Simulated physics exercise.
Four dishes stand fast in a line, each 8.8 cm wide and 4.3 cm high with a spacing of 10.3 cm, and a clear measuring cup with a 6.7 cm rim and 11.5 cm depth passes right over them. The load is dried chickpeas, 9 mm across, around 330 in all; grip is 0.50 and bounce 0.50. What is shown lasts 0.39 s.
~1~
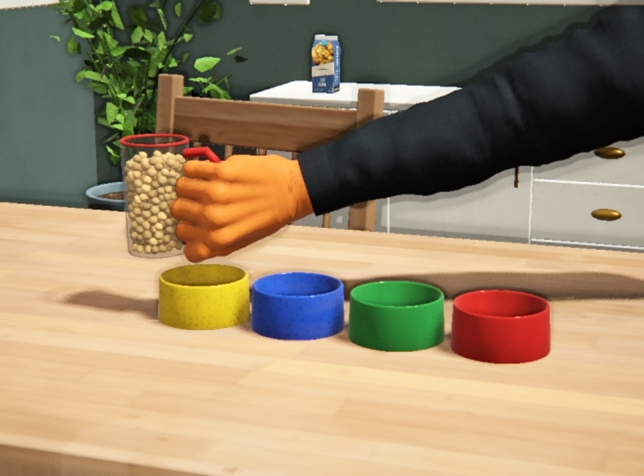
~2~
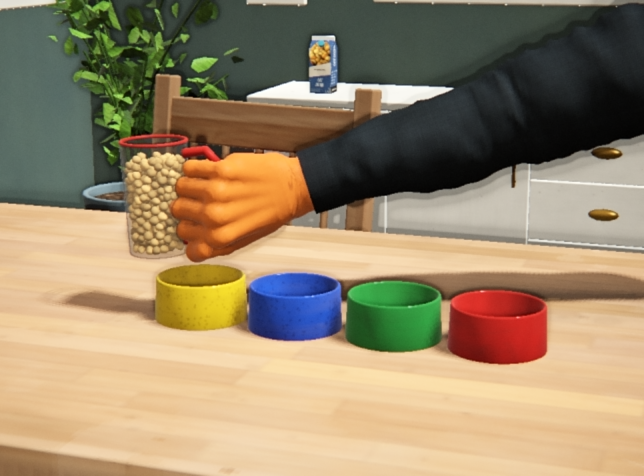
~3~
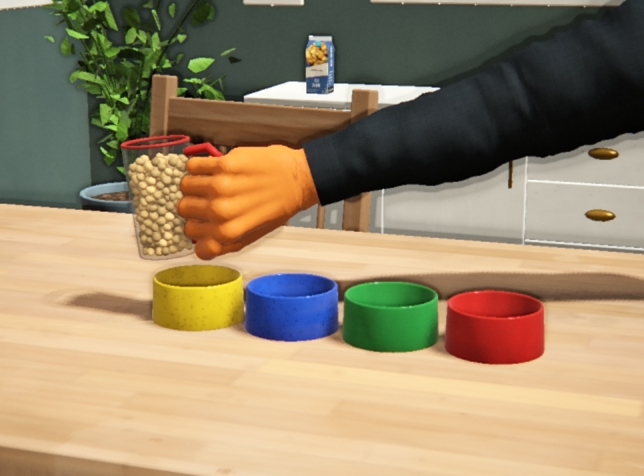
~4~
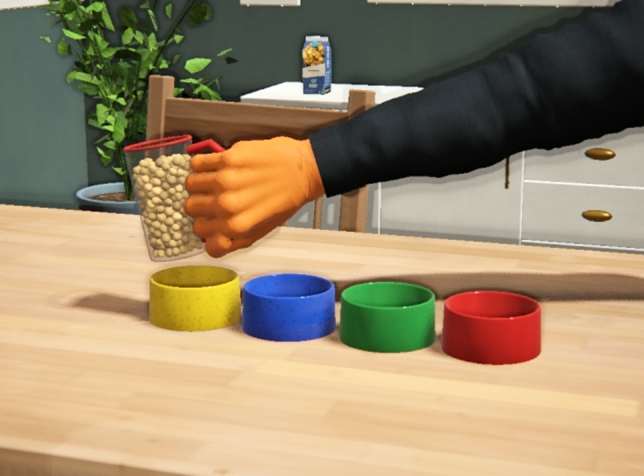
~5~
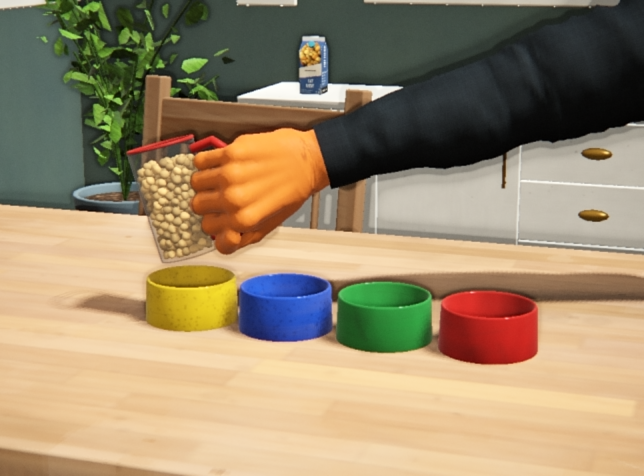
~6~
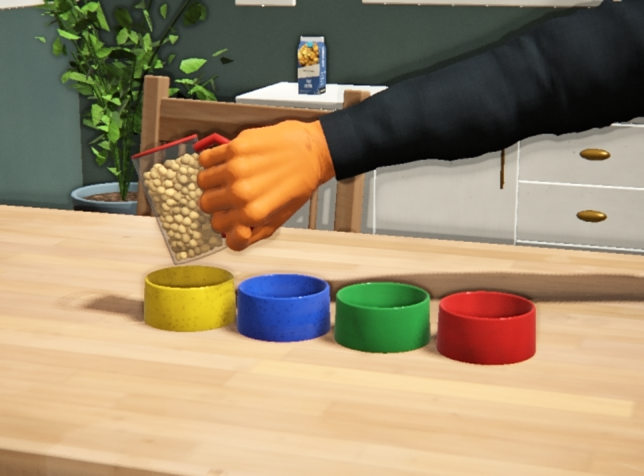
The video shows an orange hand in a dark sleeve holding a clear, red-rimmed cup of chickpeas above four colored dishes on a wooden table, then gradually tilting it to the left while moving it slightly right.
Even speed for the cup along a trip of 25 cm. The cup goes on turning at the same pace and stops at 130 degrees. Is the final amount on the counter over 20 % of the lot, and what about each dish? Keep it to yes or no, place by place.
Place by place: Red dish no, blue dish yes, green dish no, yellow dish no, counter yes.
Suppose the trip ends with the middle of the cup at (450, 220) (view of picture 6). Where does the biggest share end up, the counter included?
Result: Largest portion at green.
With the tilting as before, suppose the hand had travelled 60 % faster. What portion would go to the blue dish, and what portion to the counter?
Blue 60; counter 40.
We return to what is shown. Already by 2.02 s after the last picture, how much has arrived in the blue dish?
By that moment, around 55 percent has got there.
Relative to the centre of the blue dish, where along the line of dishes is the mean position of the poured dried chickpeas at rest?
Offset from the dish centre: About 2 cm, right side.
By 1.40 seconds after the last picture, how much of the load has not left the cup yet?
90 %.
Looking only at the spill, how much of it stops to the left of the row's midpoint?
I'd estimate close to 60 in a hundred.
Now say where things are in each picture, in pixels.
The first picture shows cup at (156, 196), tilt 0 degrees, lip at (125, 139), moved 0.0 cm; middle of the pieces at (151, 200); yellow dish at (204, 276); blue dish at (298, 285); green dish at (397, 294); red dish at (501, 304).
The second picture shows cup at (156, 197), tilt 2 degrees, lip at (124, 140), moved 0.4 cm; middle of the pieces at (151, 201).
The third picture shows cup at (162, 198), tilt 6 degrees, lip at (126, 144), moved 1.4 cm; middle of the pieces at (157, 202).
The fourth picture shows cup at (169, 199), tilt 11 degrees, lip at (129, 148), moved 2.5 cm; middle of the pieces at (164, 204).
The fifth picture shows cup at (175, 200), tilt 15 degrees, lip at (132, 152), moved 3.6 cm; middle of the pieces at (171, 205).
The sixth picture shows cup at (183, 201), tilt 20 degrees, lip at (136, 156), moved 4.7 cm; middle of the pieces at (179, 206); yellow dish at (189, 278); blue dish at (284, 287); green dish at (383, 296); red dish at (487, 306).
Then, 0.84 s after the last picture, tilt 71 degrees; cup holds 100 %.
Then, 1.40 s after the last picture, tilt 105 degrees; cup holds 90 %, blue 10 %.
Then, 2.02 s after the last picture, tilt 130 degrees; cup holds 5 %, blue 55 %, green 5 %.
In the end, red 0 %, blue 55 %, green 5 %, yellow 0 %, counter 40 %.
